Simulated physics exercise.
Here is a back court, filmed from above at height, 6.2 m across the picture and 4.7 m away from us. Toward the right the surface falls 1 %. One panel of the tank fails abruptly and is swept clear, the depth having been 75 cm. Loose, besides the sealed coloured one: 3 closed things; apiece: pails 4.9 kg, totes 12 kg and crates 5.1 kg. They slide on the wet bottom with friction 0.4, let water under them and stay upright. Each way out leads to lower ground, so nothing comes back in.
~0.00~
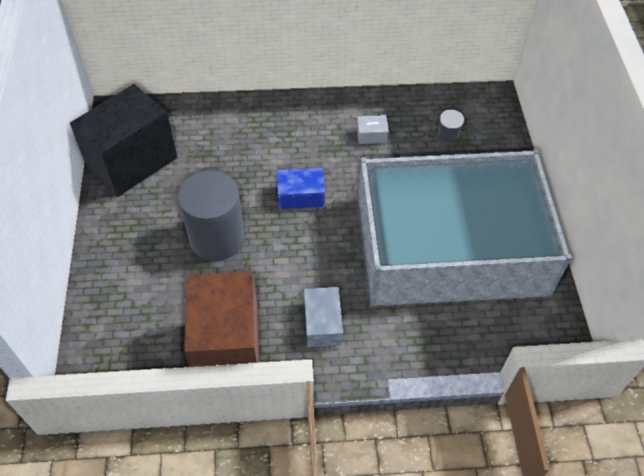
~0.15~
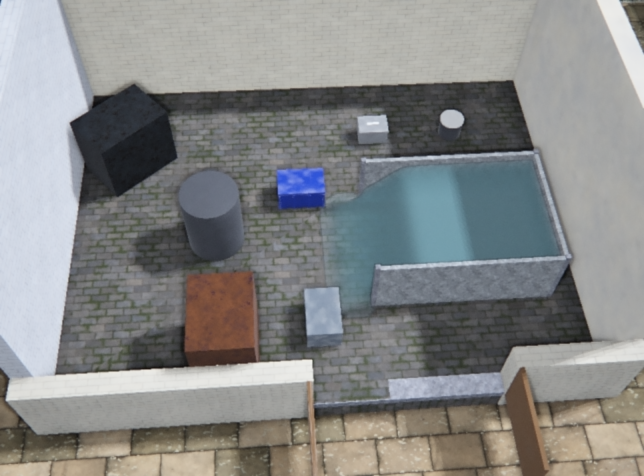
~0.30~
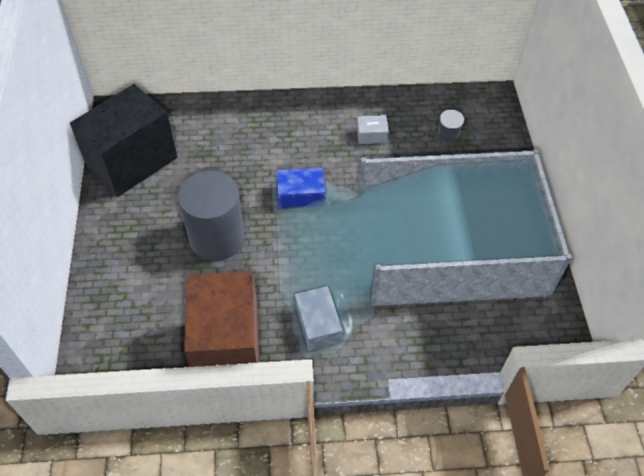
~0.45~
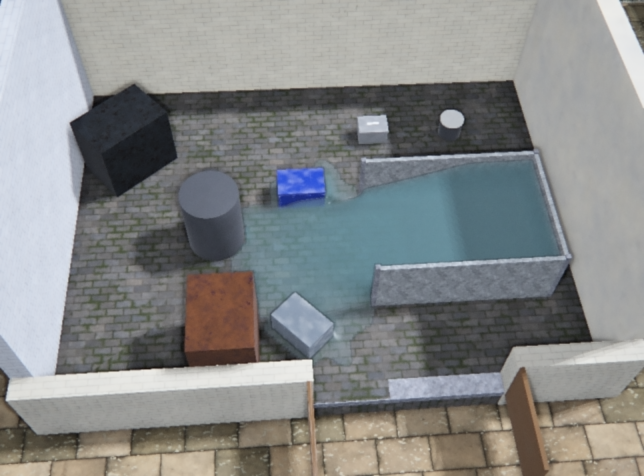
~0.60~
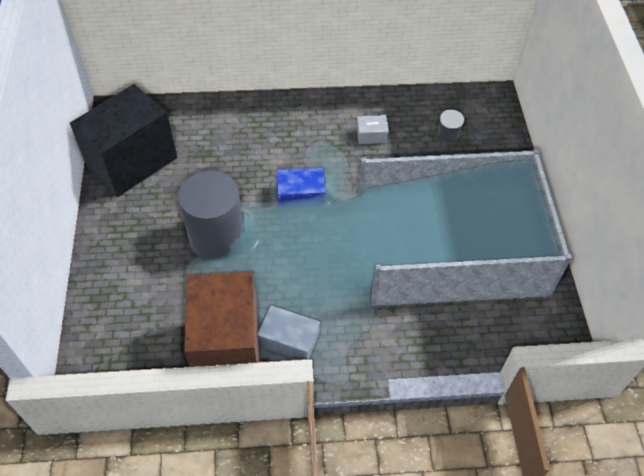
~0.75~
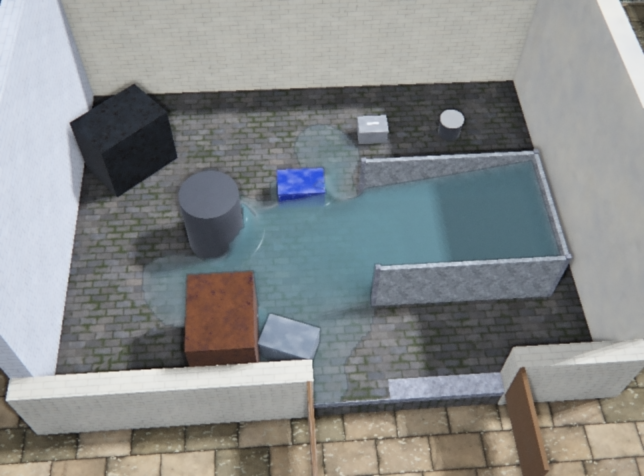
Water pouring from a tank's open left side, spreading across a walled court and pushing a pale grey box, turning, leftward.
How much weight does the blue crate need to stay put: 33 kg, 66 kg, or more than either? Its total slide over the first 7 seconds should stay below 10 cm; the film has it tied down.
It needs more than 66 kg.
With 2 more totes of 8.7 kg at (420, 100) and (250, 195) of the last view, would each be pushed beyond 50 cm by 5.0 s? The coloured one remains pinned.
Below the mark, beyond the mark.
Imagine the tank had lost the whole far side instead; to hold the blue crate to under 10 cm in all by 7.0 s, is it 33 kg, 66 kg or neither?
Result: Greater mass required.
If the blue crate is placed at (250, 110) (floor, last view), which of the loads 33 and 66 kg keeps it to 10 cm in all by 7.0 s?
Short version: The heftier mass only.
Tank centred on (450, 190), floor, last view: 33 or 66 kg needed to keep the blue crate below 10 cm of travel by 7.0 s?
In that case both masses fall short.
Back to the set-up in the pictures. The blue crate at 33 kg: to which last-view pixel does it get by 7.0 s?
Near (429, 81).
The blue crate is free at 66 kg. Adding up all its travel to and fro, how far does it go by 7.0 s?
Roughly 60 centimetres altogether.
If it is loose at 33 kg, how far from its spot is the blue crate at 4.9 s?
About 150 cm.
After 1.4 s the blue crate would be 81 cm from its start with 33 kg and 23 cm from its start with 66 kg; 10 cm of water round it then.
After 3.1 s the blue crate would be 180 cm from its start with 33 kg and 59 cm from its start with 66 kg; 6 cm of water round it then.
After 4.9 s the blue crate would be 166 cm from its start with 33 kg and 59 cm from its start with 66 kg; 10 cm of water round it then.
After 7.0 s the blue crate would be 259 cm from its start with 33 kg and 59 cm from its start with 66 kg; 8 cm of water round it then.
